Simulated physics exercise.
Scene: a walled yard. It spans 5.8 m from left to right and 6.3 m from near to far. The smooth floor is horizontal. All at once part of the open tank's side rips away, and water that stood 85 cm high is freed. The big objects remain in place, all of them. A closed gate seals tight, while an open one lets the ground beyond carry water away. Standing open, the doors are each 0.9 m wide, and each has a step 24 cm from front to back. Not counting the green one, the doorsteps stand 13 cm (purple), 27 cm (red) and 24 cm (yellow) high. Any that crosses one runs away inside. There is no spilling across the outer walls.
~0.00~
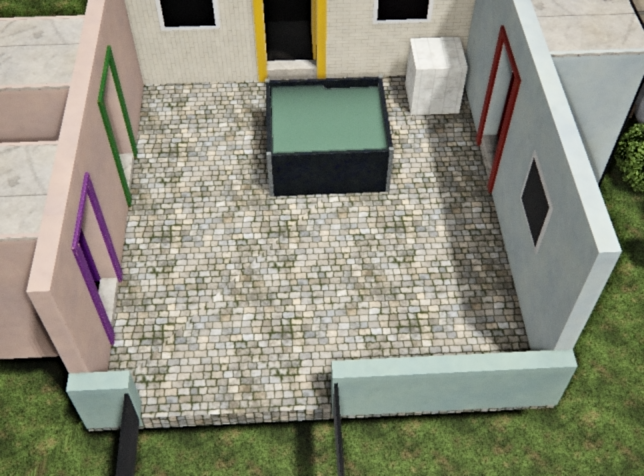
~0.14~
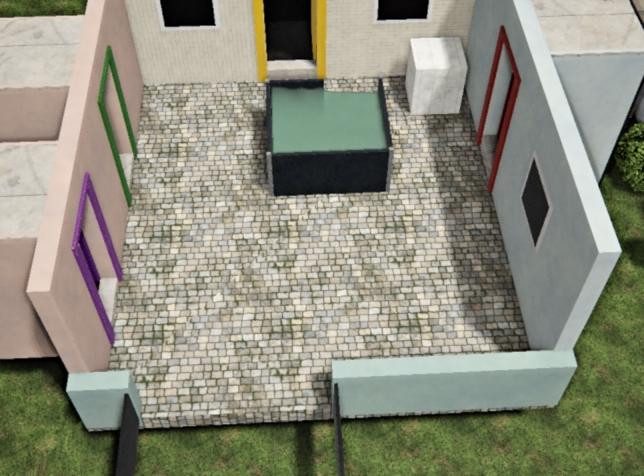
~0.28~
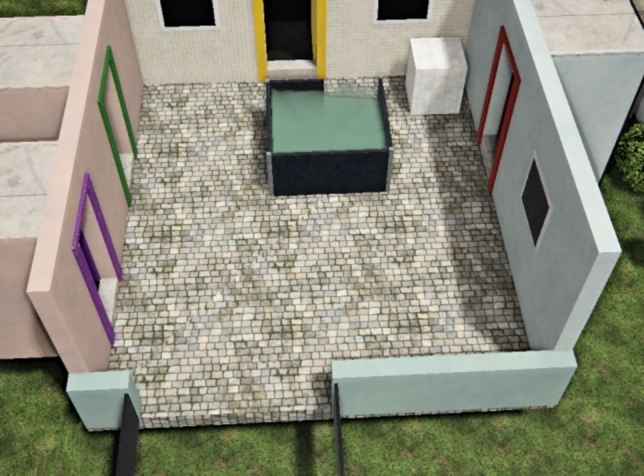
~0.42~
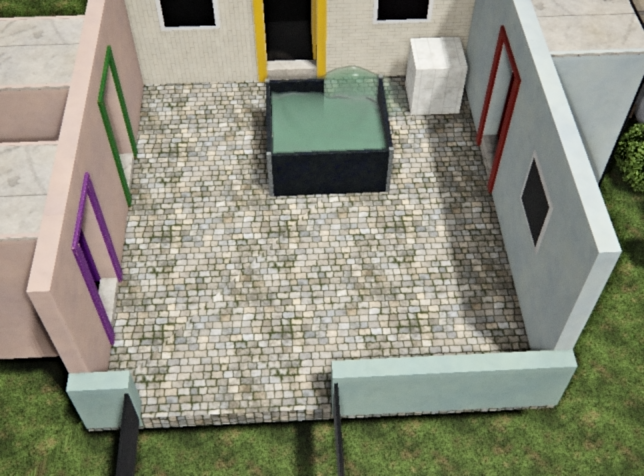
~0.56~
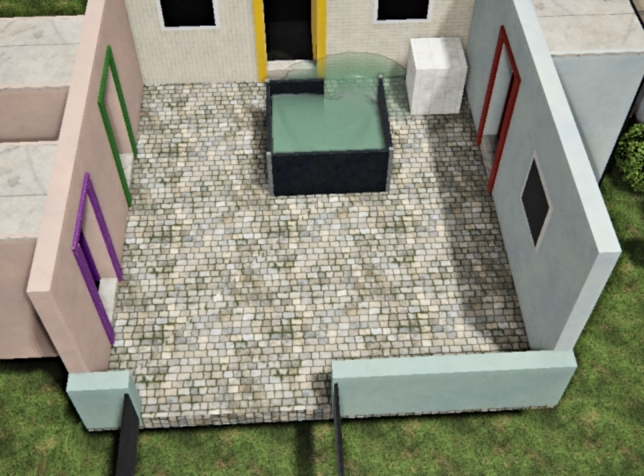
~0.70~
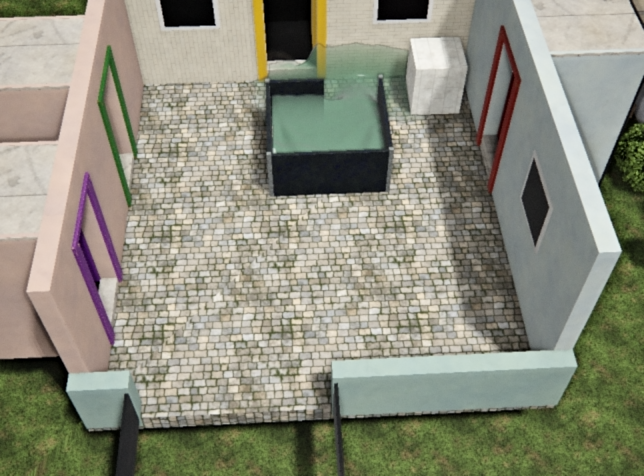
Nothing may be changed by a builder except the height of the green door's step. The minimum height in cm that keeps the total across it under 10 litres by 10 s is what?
It is close to 9.5 cm.
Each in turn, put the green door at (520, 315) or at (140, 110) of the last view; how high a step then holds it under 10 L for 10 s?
Roughly 10.0 cm for the first and 22 cm for the second.
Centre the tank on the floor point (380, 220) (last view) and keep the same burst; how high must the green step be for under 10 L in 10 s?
Roughly 9.5 centimetres.
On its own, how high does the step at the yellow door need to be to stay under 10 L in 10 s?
Yellow door, minimum about 28 cm.
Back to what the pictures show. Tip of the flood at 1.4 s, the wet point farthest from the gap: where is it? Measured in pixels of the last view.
Near (144, 91).
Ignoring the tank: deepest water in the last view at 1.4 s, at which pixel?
Around pixel (462, 79).
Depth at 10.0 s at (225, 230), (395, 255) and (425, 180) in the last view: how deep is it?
That's 3, 4 and 5 cm, in the order given.
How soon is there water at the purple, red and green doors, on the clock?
For purple it's 3.2 s, for red 1.6 s, and for green 2.2 s.
After 1.4 s water covers 15 % of the floor, deepest (66 cm) near (462, 79); it has not reached the green door.
After 3.0 s water covers 50 % of the floor, deepest (36 cm) near (393, 82); 14 cm at the green door, 0 litres in over its 13 cm step.
After 10.0 s water covers 95 % of the floor, deepest (10 cm) near (114, 332); 5 cm at the green door, 2 litres in over its 13 cm step.
At the green door as built, the water arrived by 2.3 s and peaked near 16 cm at 2.8 s.
With a step of 7.5 cm, 24 litres would have come in within the 10 s; with 10.5 cm, 7 litres. So under 10 litres takes about 9.5 cm.
